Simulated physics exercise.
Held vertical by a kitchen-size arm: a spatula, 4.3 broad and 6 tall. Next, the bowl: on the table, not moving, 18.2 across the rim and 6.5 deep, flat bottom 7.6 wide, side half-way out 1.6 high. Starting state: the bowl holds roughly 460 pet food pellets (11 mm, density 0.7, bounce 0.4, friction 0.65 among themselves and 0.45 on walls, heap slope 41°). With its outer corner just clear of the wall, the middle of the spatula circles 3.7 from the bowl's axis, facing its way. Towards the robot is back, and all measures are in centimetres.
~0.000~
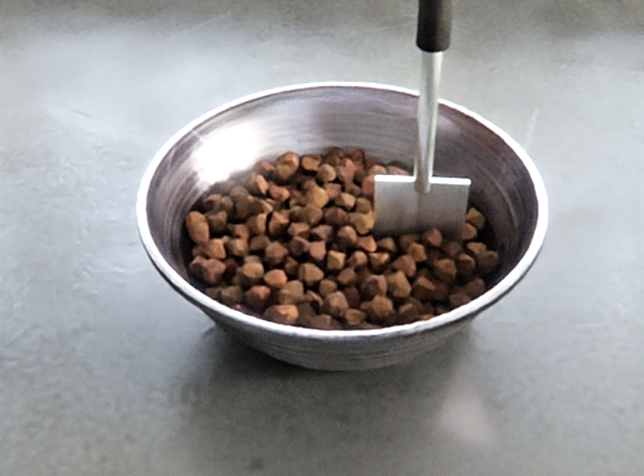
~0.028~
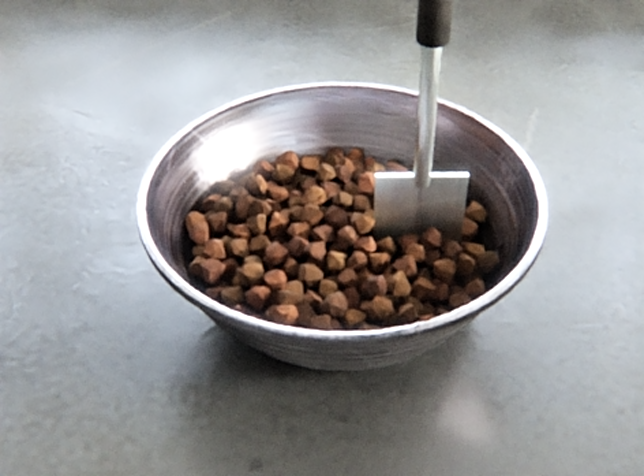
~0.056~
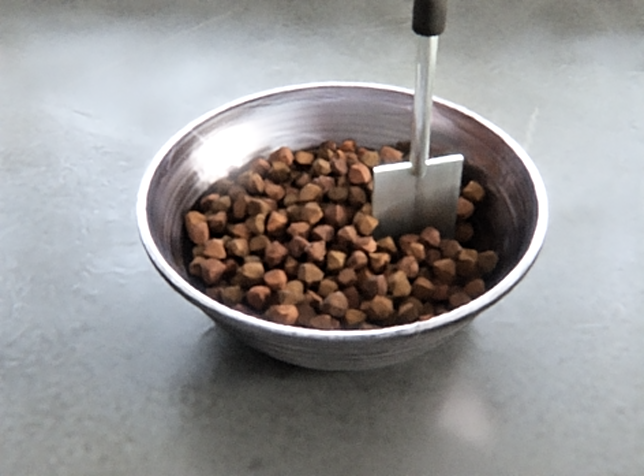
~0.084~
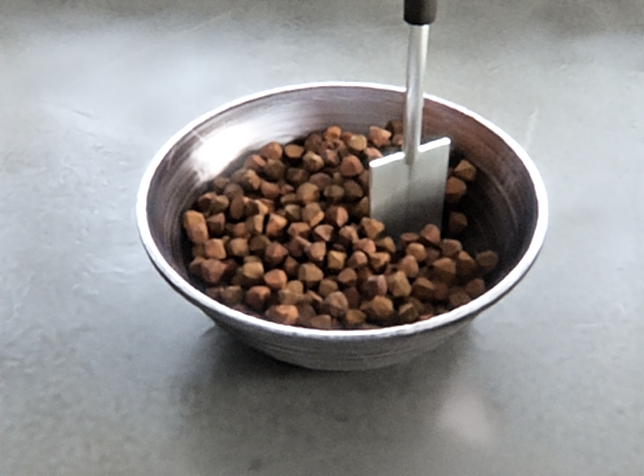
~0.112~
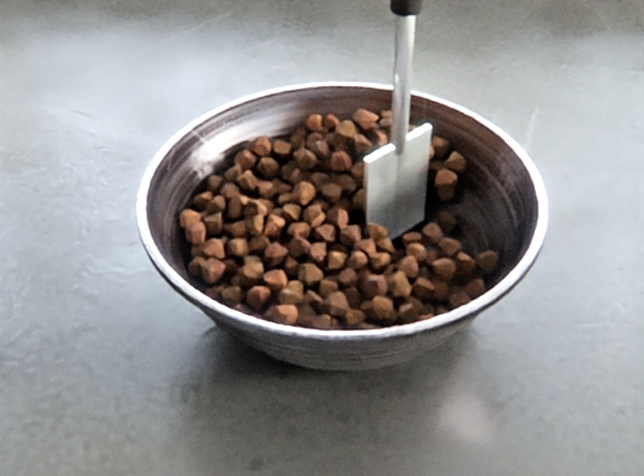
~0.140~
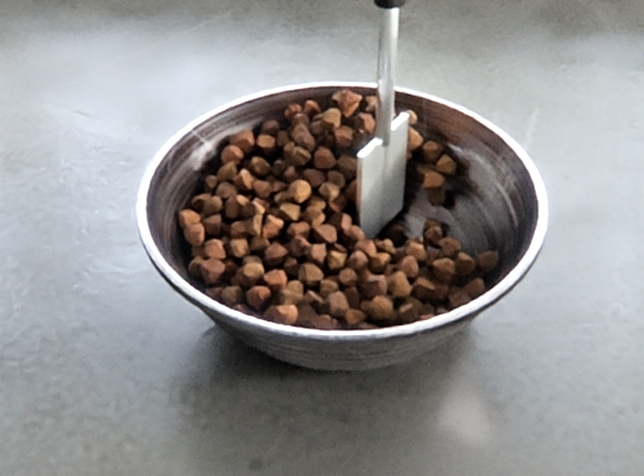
A flat metal spatula, held upright in the bowl, swept toward the back and slightly left while turning edge-on, pushing the brown pellets into a higher heap and leaving a bare patch on the right.
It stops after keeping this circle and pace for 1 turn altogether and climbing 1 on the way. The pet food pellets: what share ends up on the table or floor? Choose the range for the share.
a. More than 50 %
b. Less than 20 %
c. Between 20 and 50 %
Option b: Less than 20 %.
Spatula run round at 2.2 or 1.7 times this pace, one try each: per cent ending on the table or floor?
First try close to 40, second close to 25, in per cent.
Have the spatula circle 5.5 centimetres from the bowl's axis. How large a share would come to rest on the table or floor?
In that case some 5 per cent.
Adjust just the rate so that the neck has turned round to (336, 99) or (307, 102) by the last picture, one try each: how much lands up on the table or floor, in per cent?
First try: About 30 %; second try: About 30 %.
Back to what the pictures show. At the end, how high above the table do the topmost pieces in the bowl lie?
7.5 cm, give or take.
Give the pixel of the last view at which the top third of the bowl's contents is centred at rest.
Near (414, 186).
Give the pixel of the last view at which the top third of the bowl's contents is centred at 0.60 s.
In the last picture it sits around (427, 251).
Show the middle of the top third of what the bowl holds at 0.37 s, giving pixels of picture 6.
I'd put it at around (230, 237).
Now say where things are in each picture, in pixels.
Spatula neck at (424, 153), 0° round; upper third of the load around (336, 235), from x 195 to 485, top at y 160; 462 in the bowl, in the first picture.
Spatula neck at (424, 148), 5° round; upper third of the load around (336, 230), from x 195 to 485, top at y 155, in the second picture.
Spatula neck at (420, 137), 18° round; upper third of the load around (338, 216), from x 195 to 485, top at y 150, in the third picture.
Spatula neck at (412, 126), 32° round; upper third of the load around (335, 203), from x 195 to 485, top at y 130, in the fourth picture.
Spatula neck at (400, 116), 46° round; upper third of the load around (332, 189), from x 190 to 485, top at y 120, in the fifth picture.
Spatula neck at (385, 108), 60° round; upper third of the load around (322, 180), from x 190 to 485, top at y 100; 462 in the bowl, in the sixth picture.
By 0.37 s, 176° round, highest piece 9 above the table; 451 in the bowl, 7 on the table or floor, 4 in flight or on the tool.
By 0.60 s, 292° round, highest piece 9 above the table; 424 in the bowl, 31 on the table or floor, 7 in flight or on the tool.
By 0.91 s, 0° round, highest piece 7 above the table; 416 in the bowl, 46 on the table or floor.
By 1.61 s, 0° round, highest piece 7 above the table; 416 in the bowl, 46 on the table or floor.
Final count, 416 in the bowl, 46 on the table or floor. That is 10 % on the table or floor.
